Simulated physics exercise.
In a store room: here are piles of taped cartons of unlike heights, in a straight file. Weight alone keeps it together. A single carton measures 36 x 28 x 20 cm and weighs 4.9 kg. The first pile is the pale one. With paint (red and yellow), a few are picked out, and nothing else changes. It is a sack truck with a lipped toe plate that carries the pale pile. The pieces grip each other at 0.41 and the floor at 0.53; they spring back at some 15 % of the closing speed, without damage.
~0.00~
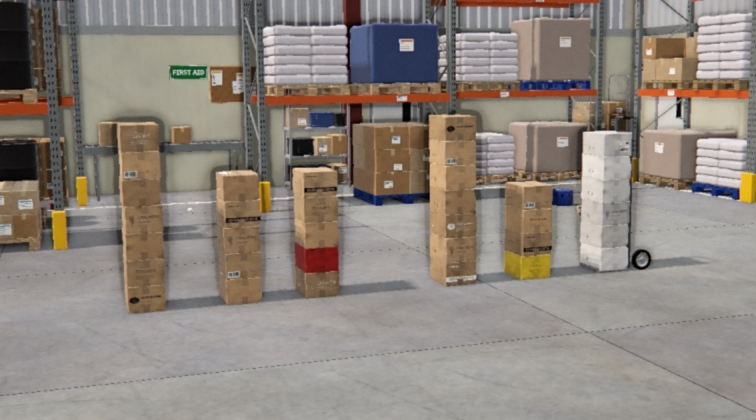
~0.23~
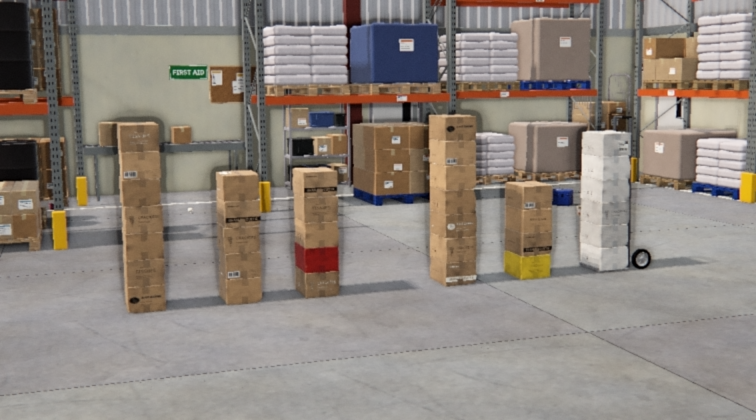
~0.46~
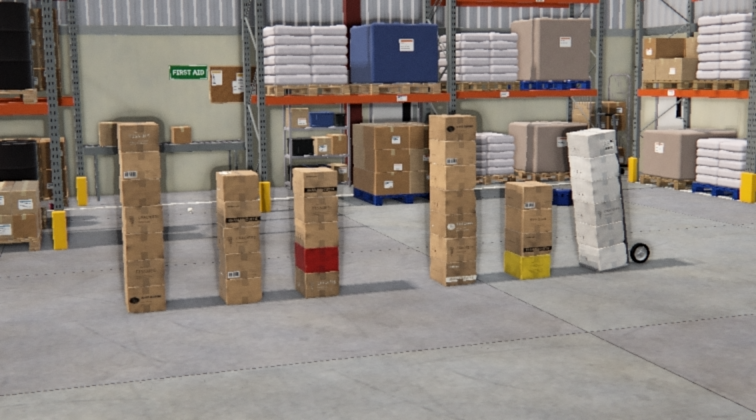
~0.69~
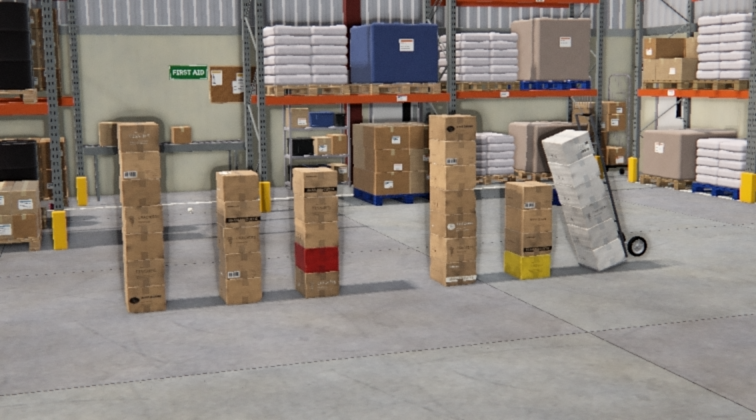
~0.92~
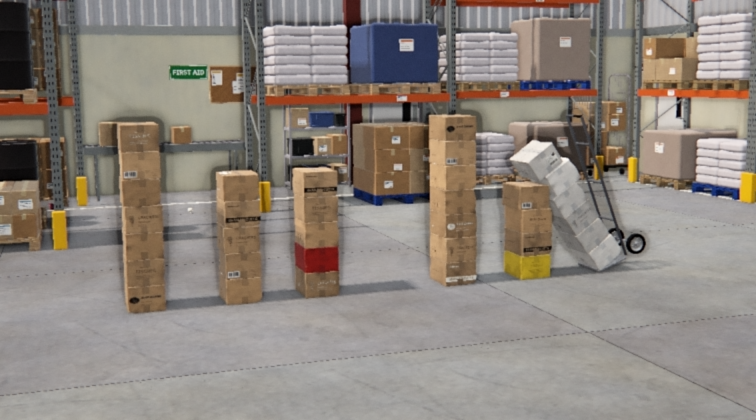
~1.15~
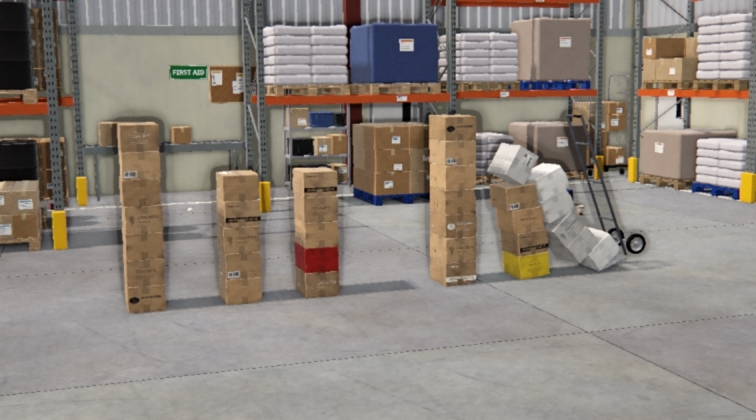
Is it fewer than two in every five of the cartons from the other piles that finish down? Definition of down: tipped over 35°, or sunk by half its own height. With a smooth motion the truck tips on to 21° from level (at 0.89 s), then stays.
No, it is more than two fifths.
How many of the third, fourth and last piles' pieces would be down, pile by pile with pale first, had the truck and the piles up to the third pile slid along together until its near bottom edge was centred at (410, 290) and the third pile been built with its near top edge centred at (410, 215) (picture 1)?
Pile by pile that makes third 2, fourth 0, last 0.
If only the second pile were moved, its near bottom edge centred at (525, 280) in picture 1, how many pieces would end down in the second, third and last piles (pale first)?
Per pile - second: 3, third: 7, last: 7.
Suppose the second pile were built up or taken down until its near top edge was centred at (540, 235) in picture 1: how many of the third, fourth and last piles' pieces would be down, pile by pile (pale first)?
Result: Third pile 0, fourth pile 0, last pile 0.
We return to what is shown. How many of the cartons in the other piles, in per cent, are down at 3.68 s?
55 percent by then.
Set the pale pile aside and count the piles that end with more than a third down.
Tally: 5.
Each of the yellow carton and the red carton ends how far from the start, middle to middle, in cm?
The yellow one ends 0 cm from its start and the red one 40 cm.
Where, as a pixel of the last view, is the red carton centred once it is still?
I'd say its middle settles close to (268, 277).
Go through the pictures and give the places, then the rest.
In the first picture (pixels give the middle of a visible side), truck frame (632, 148) 0° forward; red carton (322, 260); yellow carton (536, 267); none of the others has stirred.
The second picture shows truck frame (630, 148) 1° forward; red carton (322, 260).
The third picture shows truck frame (617, 145) 8° forward, top of the pale pile leaning 8°; yellow carton (536, 267); none of the others has stirred.
The fourth picture shows truck frame (598, 144) 17° forward, top of the pale pile leaning 20°; red carton (322, 260); none of the others has stirred.
The fifth picture shows truck frame (591, 145) 21° forward, top of the pale pile leaning 35°; yellow carton (536, 267); one has shifted.
The sixth picture shows truck frame (591, 145) 21° forward, top of the pale pile leaning 60°; yellow carton (535, 266) 6° from how it stood; red carton (322, 260); movement in 4 of them.
After 1.76 s, 6 of the pale pile down; none of the 28 other cartons down, 11 disturbed; yellow carton 17 mm from its place.
After 2.60 s, 6 of the pale pile down; 10 of the 28 other cartons down.
After 3.68 s, 6 of the pale pile down; 15 of the 28 other cartons down; red carton 41° from how it stood, 10 cm lower.
After 4.72 s, 6 of the pale pile down; 27 of the 28 other cartons down; red carton 44° from how it stood, 12 cm lower.
In the end (6.6 s), 6 of the pale pile down; 27 of the 28 other cartons down; red carton 46° from how it stood, 13 cm lower; yellow carton unmoved. That is 96 per cent. From the last view, middles, red carton near (268, 277), yellow carton near (525, 264).
